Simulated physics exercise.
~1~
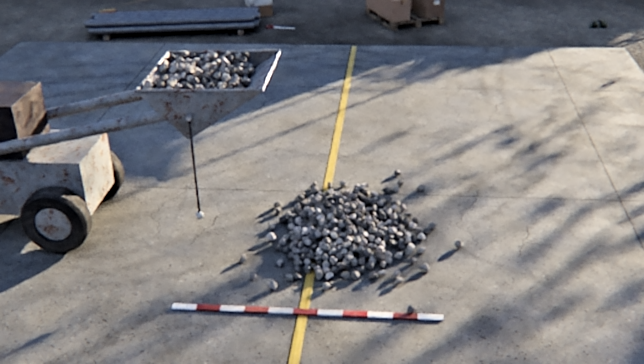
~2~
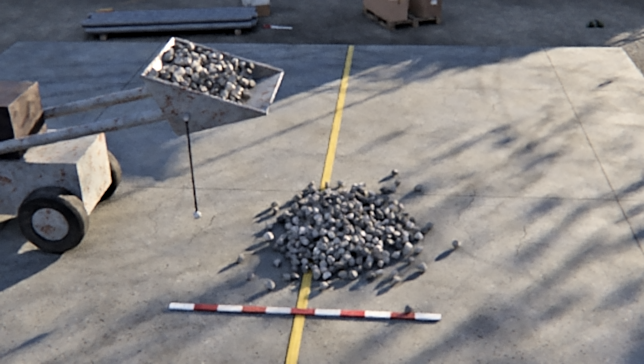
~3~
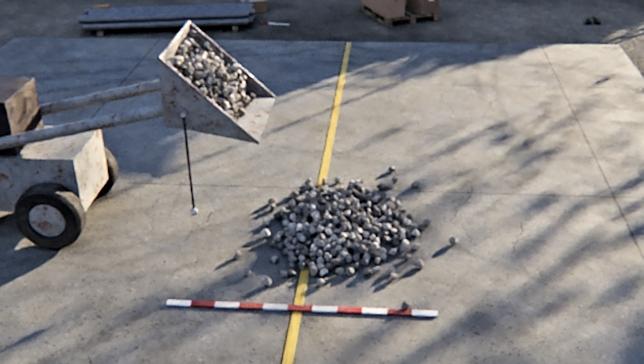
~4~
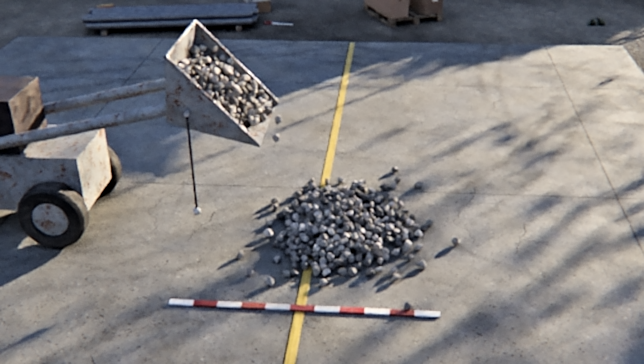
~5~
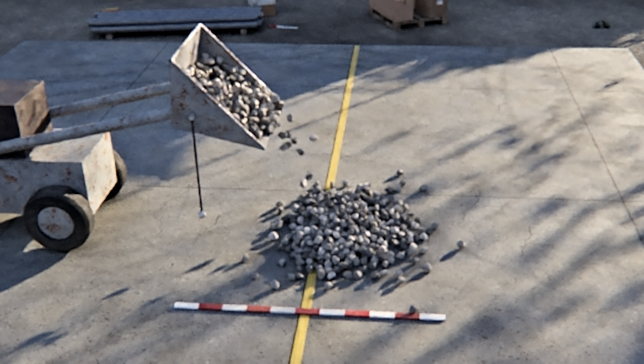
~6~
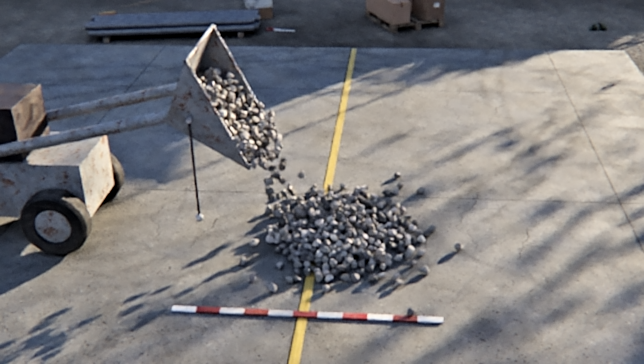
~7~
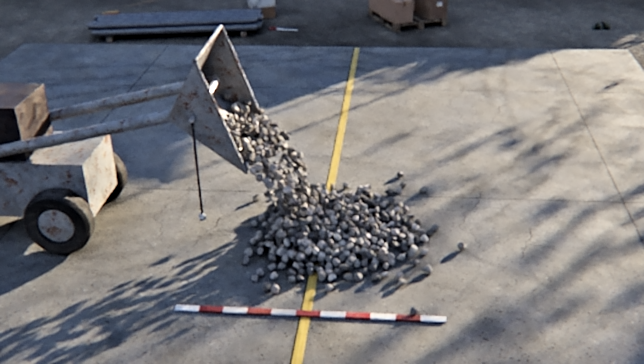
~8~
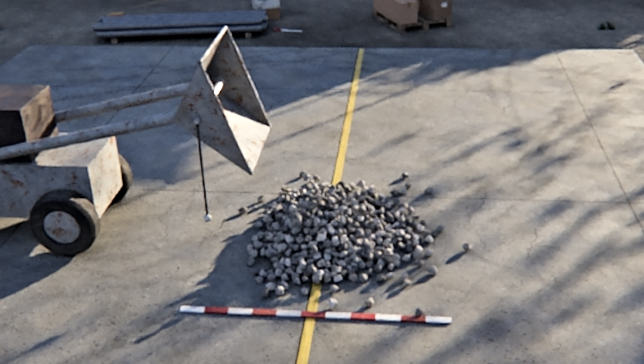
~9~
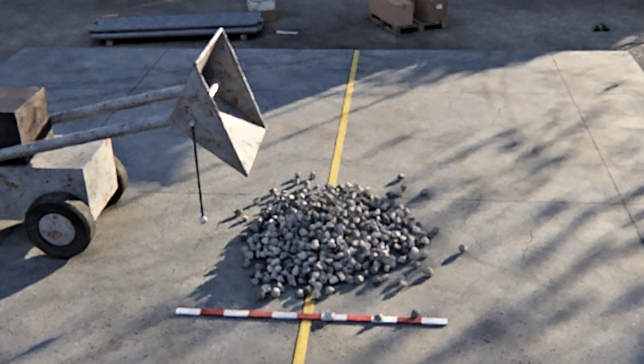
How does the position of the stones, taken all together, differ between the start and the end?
At the start the stones are split between the raised bucket at the upper left and the heap on the ground. At the end they all lie in the one heap, so their overall middle is lower and further to the right.
